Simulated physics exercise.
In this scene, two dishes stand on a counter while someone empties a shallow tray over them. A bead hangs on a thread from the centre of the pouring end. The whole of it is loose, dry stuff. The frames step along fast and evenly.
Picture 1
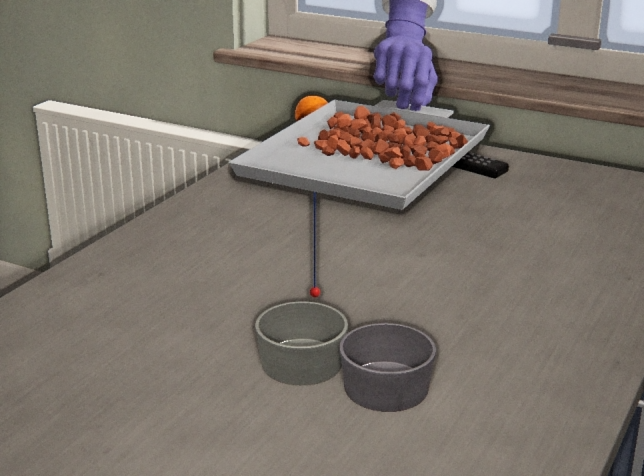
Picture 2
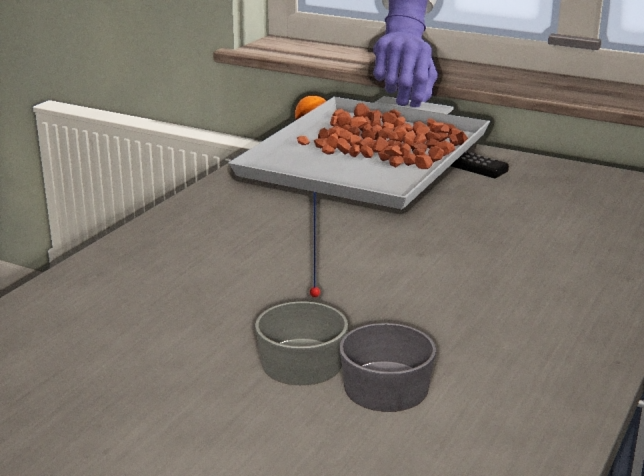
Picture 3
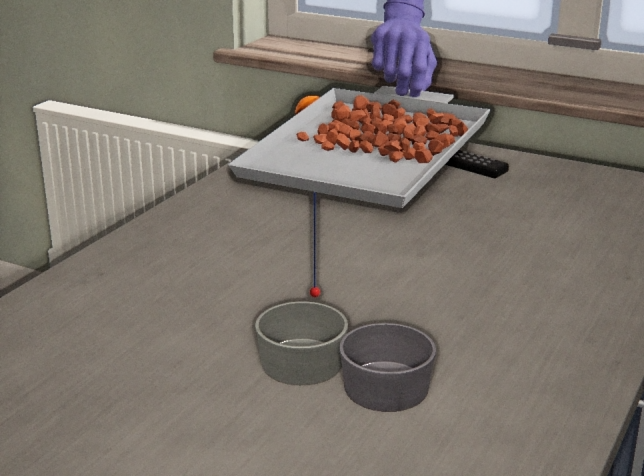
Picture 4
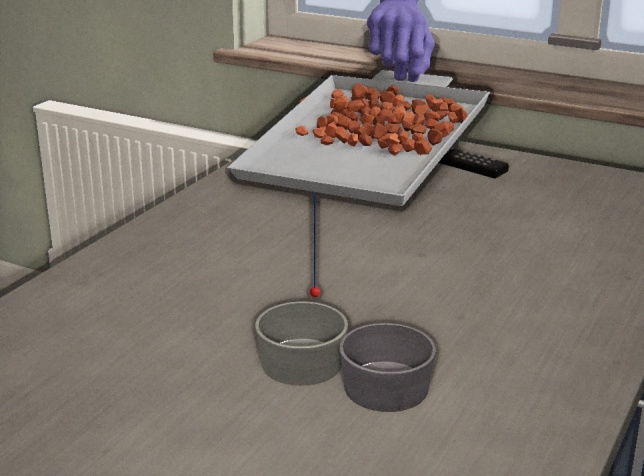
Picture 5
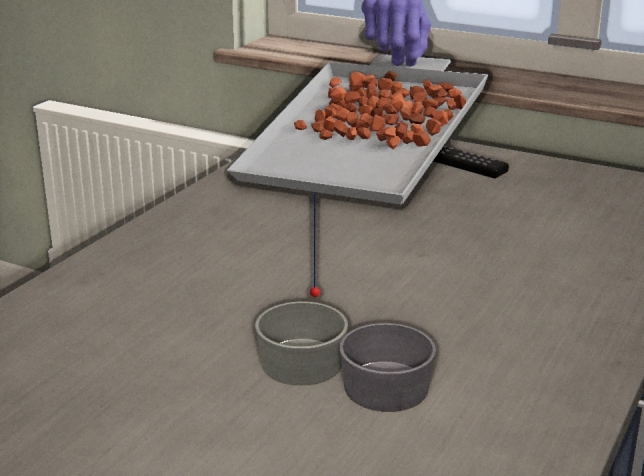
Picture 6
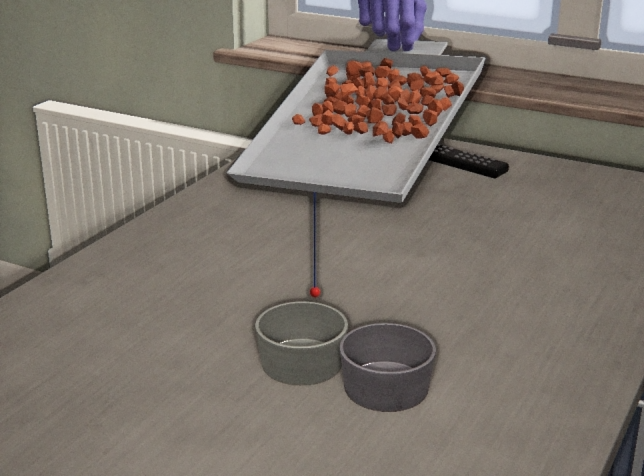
On a grey counter, a purple-gloved hand raising the back of a shallow tray of reddish-brown chunks above two round dishes.
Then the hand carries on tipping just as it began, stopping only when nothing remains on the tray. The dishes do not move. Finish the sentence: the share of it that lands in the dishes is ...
... below one half.
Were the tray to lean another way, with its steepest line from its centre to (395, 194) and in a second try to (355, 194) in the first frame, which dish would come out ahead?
Record: Try 1, the dish at the right; try 2, the dish at the right.
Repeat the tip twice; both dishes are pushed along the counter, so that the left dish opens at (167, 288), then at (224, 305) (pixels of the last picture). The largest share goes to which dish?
The first time it's the right member, the second time the left member.
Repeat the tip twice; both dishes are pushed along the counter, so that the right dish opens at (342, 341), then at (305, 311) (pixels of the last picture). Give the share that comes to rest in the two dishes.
Roughly 60% on the first try and 60% on the second.
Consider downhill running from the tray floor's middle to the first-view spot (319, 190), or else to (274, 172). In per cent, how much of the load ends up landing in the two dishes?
First case about 50 percent; second case about 0 percent.
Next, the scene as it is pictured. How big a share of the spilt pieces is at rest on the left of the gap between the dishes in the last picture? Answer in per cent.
Close to 100 %.
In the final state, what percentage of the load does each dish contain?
For the left dish 30 %, for the right dish 0 %.
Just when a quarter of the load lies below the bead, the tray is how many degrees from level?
75°, roughly.
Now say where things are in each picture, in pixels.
In the first picture, corners of the pouring end at (236, 161) and (402, 194), level; middle of the load at (386, 137), bits of crushed brick; left dish at (280, 361); right dish at (367, 386); bead on its thread at (315, 292).
In the second picture, corners of the pouring end at (236, 162) and (402, 194), level; middle of the load at (385, 134).
In the third picture, corners of the pouring end at (236, 163) and (402, 193), tipped barely, lowest at the left corner; middle of the load at (385, 127).
In the fourth picture, corners of the pouring end at (235, 165) and (401, 192), tipped a little, lowest at the left corner; middle of the load at (384, 116).
In the fifth picture, corners of the pouring end at (235, 168) and (400, 191), tipped a little, lowest at the left corner; middle of the load at (383, 105).
In the sixth picture, corners of the pouring end at (234, 170) and (398, 190), tipped clearly, lowest at the left corner; middle of the load at (380, 95), a small part on the move; left dish at (280, 361); right dish at (367, 386).
Soon after the last picture, tray tipped steeply; most on the tray; a stray few outside both; about a quarter in the air.
A little later, tray tipped past a quarter turn; a small part on the tray; a stray few in the right dish; about a quarter in the left dish; about two thirds outside both; a small part in the air.
Later still, tray tipped past a quarter turn; a stray few in the right dish; about a quarter in the left dish; most outside both.
At rest, tray tipped past a quarter turn; a stray few in the right dish; about a quarter in the left dish; most outside both.
